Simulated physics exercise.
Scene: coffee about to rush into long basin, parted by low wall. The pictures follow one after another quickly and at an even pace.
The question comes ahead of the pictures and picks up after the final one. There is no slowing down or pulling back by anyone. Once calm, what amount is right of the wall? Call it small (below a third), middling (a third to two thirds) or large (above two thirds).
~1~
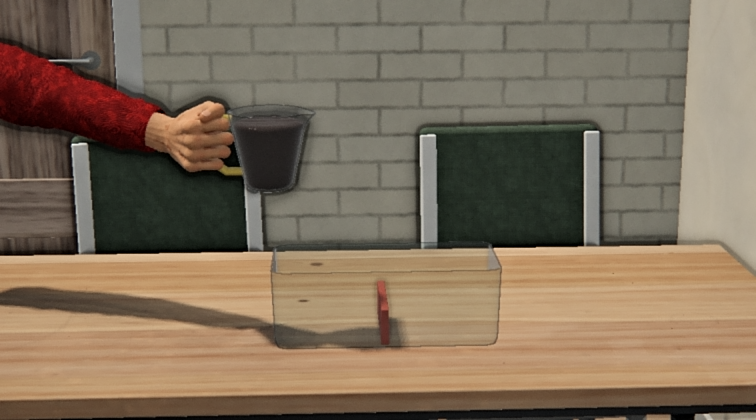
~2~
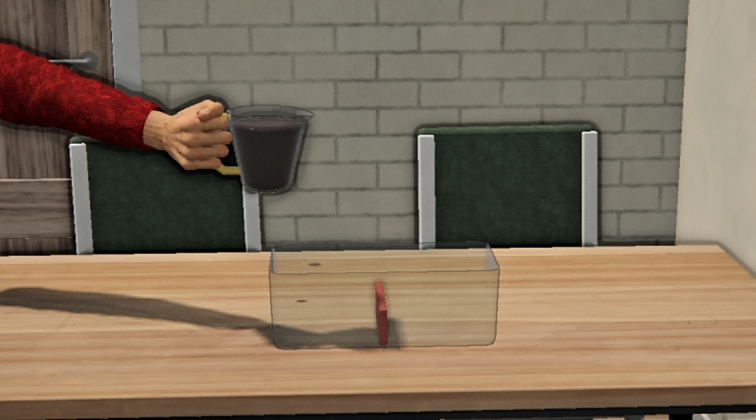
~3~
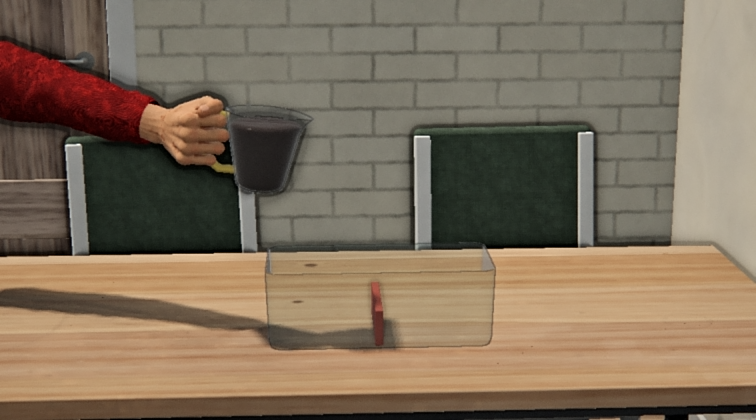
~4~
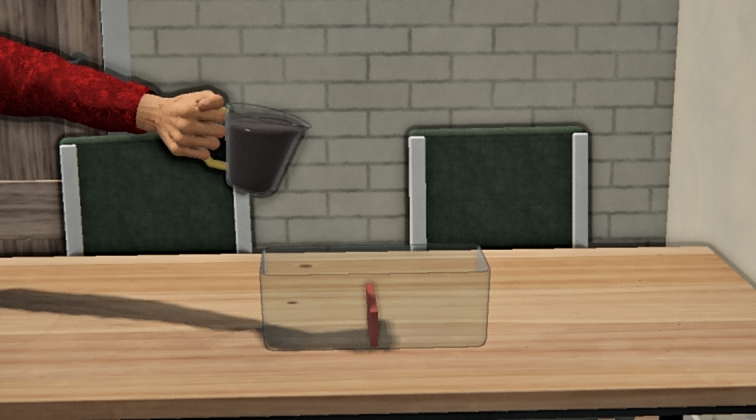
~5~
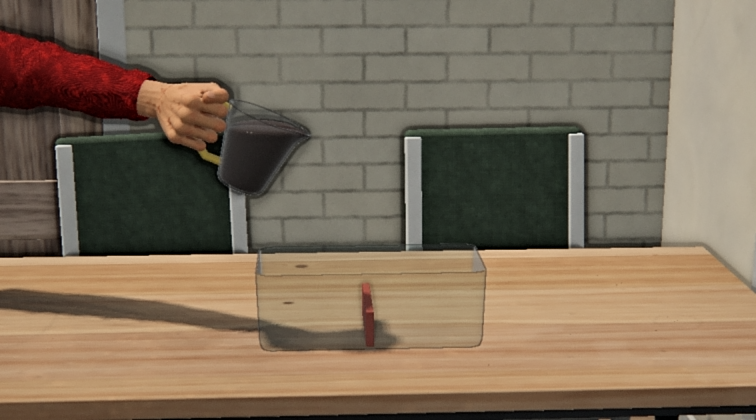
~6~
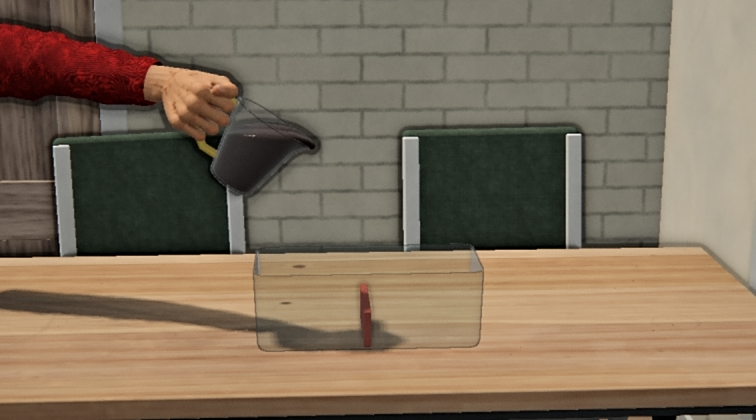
Small.
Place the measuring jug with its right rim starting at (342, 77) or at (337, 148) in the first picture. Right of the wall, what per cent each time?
55 % and 25 %.
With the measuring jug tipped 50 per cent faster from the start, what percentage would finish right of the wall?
I'd put it at some 5 percent.
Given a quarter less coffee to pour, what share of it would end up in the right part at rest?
Estimate: Around 5 per cent.
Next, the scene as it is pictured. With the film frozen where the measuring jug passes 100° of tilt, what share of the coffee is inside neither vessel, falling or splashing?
It works out to about 35 percent.
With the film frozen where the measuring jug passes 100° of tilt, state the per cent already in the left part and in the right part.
Left part close to 25 in a hundred, right part close to 5.
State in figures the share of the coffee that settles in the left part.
85 % or thereabouts.
A moment on, the measuring jug is tipped right over and 37 per cent is still to pour, 24 is left of the wall and 6 right of it.
Next, the measuring jug is tipped right over and 1 per cent is still to pour, 82 is left of the wall and 7 right of it.
Then the measuring jug is tipped right over and 0 per cent is still to pour, 83 is left of the wall and 11 right of it.
Later the measuring jug is tipped right over and 0 per cent is still to pour, 84 is left of the wall and 11 right of it.
At rest 84 per cent lies left of the wall, 11 right of it and 5 outside.
